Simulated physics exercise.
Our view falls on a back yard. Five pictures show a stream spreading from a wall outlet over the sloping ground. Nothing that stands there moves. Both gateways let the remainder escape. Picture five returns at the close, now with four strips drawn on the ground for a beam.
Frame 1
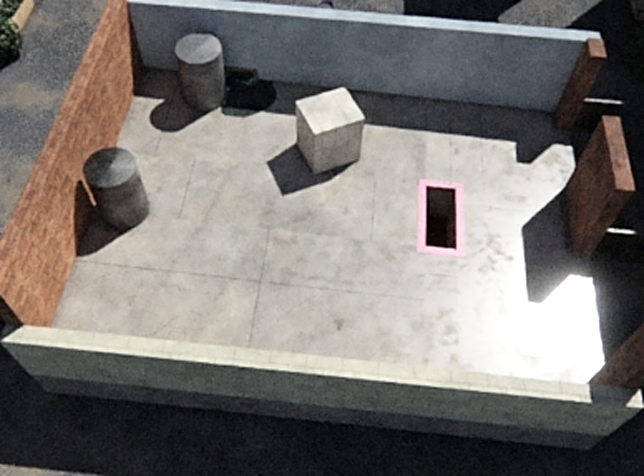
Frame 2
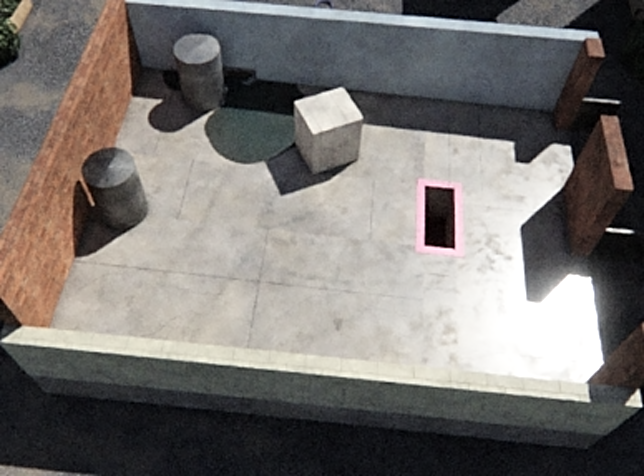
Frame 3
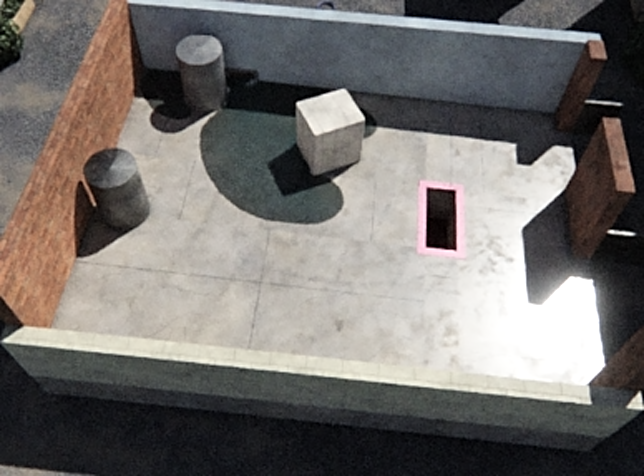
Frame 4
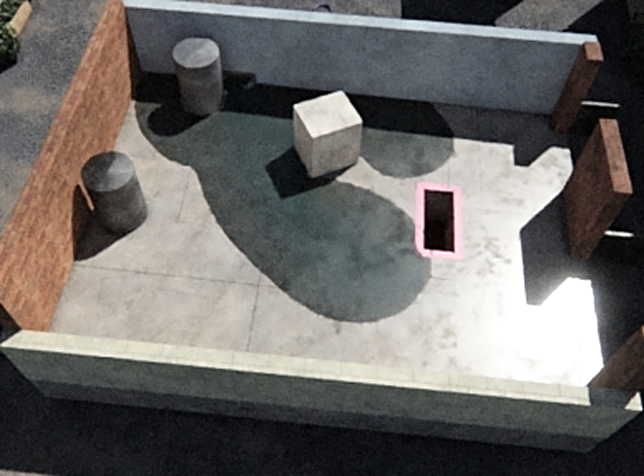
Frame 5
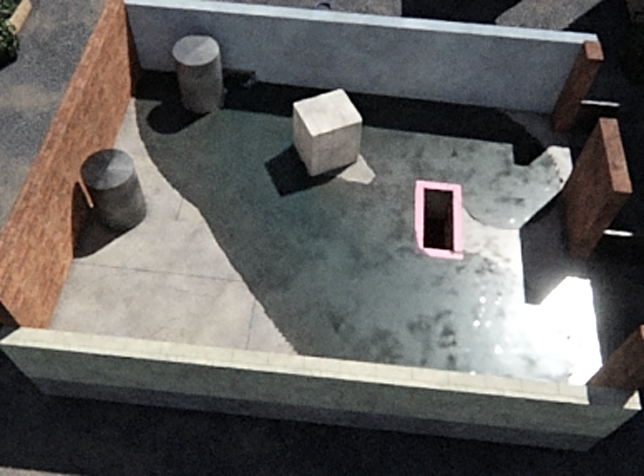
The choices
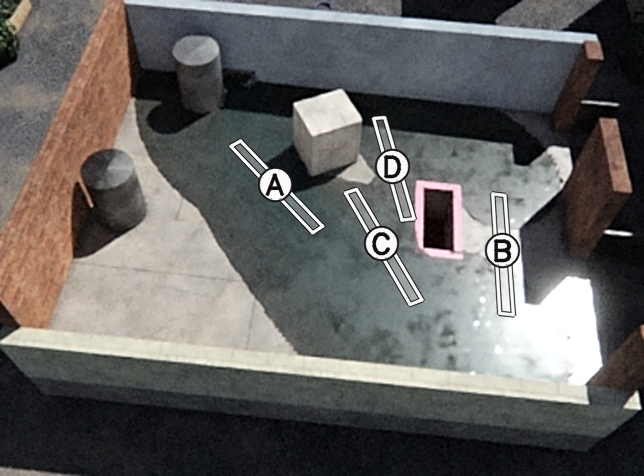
At the start, a walled yard with two gray cylinders, a pale block and a pink-edged pit lies almost entirely dry. A dark wet patch appears behind the block, spreads around it and widens toward the near wall, then covers much of the floor and surrounds the pit, leaving the left side dry.
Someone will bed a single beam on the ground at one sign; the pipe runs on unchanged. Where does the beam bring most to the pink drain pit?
It is A.
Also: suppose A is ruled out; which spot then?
That would be B.
On the marked copy, A from (235, 143) to (317, 229); B from (506, 314) to (498, 194); C from (351, 191) to (416, 302); D from (379, 118) to (408, 219).
With A, about 27 % of the stream goes into the pink drain pit, about 73 % out by the gates.
With B, about 14 % of the stream goes into the pink drain pit, about 86 % out by the gates.
With C, about 6 % of the stream goes into the pink drain pit, about 93 % out by the gates.
With D, about 11 % of the stream goes into the pink drain pit, about 89 % out by the gates.
